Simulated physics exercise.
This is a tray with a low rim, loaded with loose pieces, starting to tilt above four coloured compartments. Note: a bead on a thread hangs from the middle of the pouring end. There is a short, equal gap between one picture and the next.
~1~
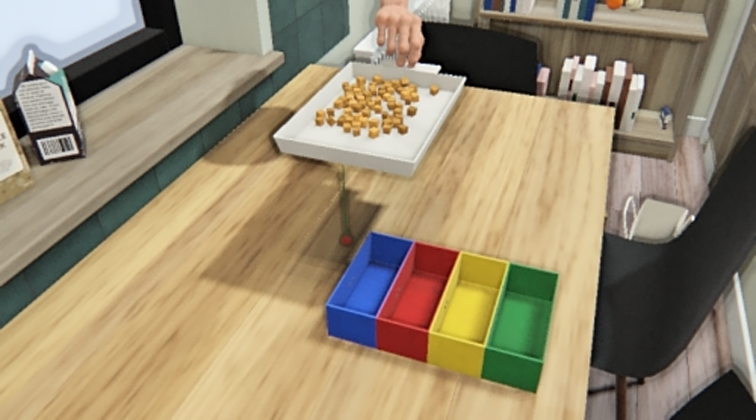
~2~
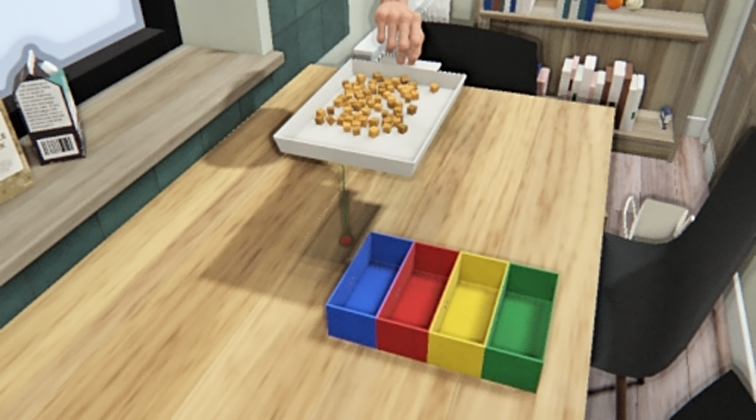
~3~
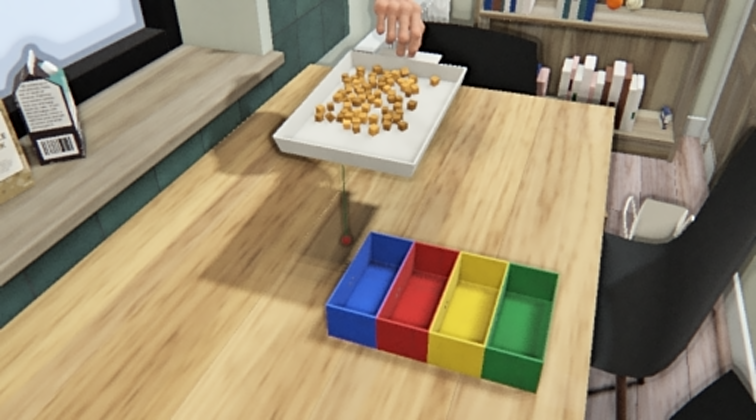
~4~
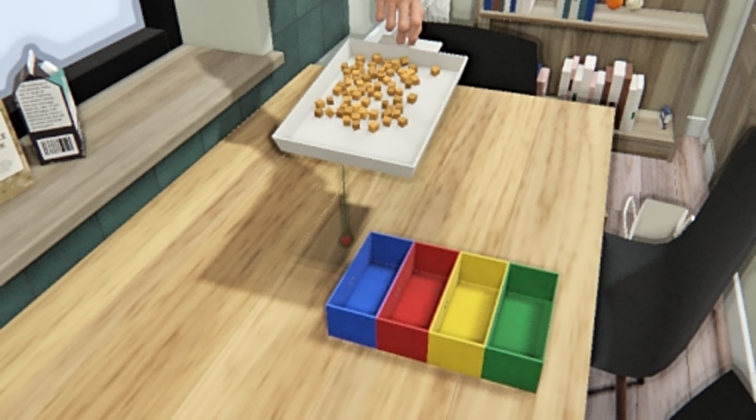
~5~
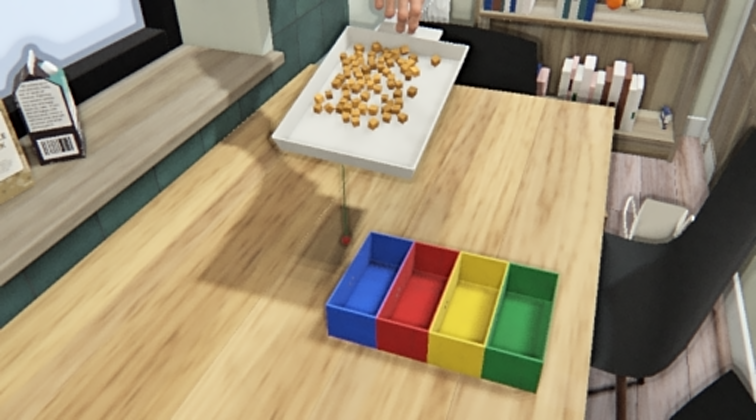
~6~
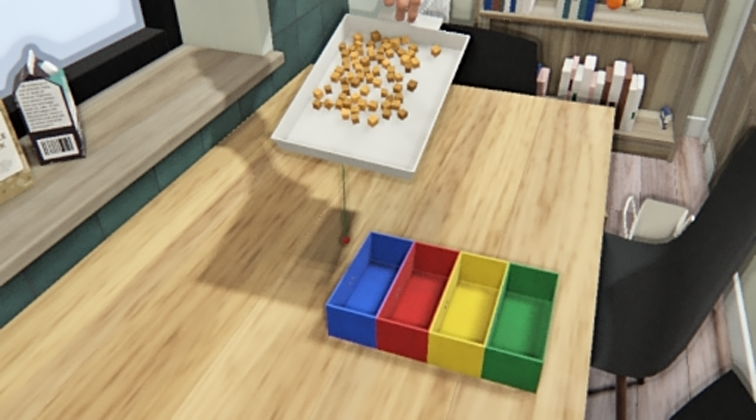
The clip opens on a white tray of small golden-brown cubes above a wooden table, with blue, red, yellow and green compartments below and a hand at its far end. The tray's far end gradually rises, steepening its slope toward the compartments, while the cubes stay clustered on it.
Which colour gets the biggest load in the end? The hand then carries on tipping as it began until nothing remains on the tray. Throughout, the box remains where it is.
The blue cell gets the biggest load.
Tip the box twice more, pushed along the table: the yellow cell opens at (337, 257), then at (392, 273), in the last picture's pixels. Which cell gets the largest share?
Run one gives the green cell; run two gives yellow.
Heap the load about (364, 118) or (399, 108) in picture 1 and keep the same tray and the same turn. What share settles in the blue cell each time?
Close to 50 in a hundred, then close to 50 in a hundred.
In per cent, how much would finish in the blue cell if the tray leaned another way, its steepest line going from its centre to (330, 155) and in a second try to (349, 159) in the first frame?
Lab note: Try one about 0 %, try two 30 %.
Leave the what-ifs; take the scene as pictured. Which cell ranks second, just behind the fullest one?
Next after the leader comes red.
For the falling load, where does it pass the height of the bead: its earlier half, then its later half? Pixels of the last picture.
Around (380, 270) at first; around (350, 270) after that.
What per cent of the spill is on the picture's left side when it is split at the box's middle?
My estimate is some 100 per cent.
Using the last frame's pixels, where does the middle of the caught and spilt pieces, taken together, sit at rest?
The centre comes to rest near (365, 319).
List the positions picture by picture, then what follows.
Corners of the pouring end at (280, 135) and (411, 159), level; middle of the load at (377, 102), croutons; bead on its thread at (346, 240); blue cell at (352, 324); red cell at (402, 337); yellow cell at (456, 352); green cell at (512, 367), in the first picture.
Corners of the pouring end at (280, 135) and (411, 159), level; middle of the load at (377, 100), in the second picture.
Corners of the pouring end at (279, 135) and (411, 161), tipped barely, lowest at the right corner; middle of the load at (377, 95), in the third picture.
Corners of the pouring end at (279, 135) and (411, 163), tipped a little, lowest at the right corner; middle of the load at (377, 87), in the fourth picture.
Corners of the pouring end at (278, 135) and (411, 165), tipped a little, lowest at the right corner; middle of the load at (377, 79), in the fifth picture.
Corners of the pouring end at (278, 135) and (410, 167), tipped clearly, lowest at the right corner; middle of the load at (376, 72); blue cell at (352, 324); red cell at (402, 337); yellow cell at (456, 352); green cell at (512, 367), in the sixth picture.
Soon, tray tipped steeply; nearly all on the tray; a small part falling or outside the box.
A while on, tray tipped past a quarter turn; about two thirds on the tray; a small part in the red cell; a small part in the blue cell; about a quarter falling or outside the box.
Towards the end, tray tipped past a quarter turn; about a third in the blue cell; about a quarter in the red cell; about a third falling or outside the box.
Finally, tray tipped past a quarter turn; about a third in the blue cell; about a quarter in the red cell; none in the green cell; none in the yellow cell; about a third outside the box.
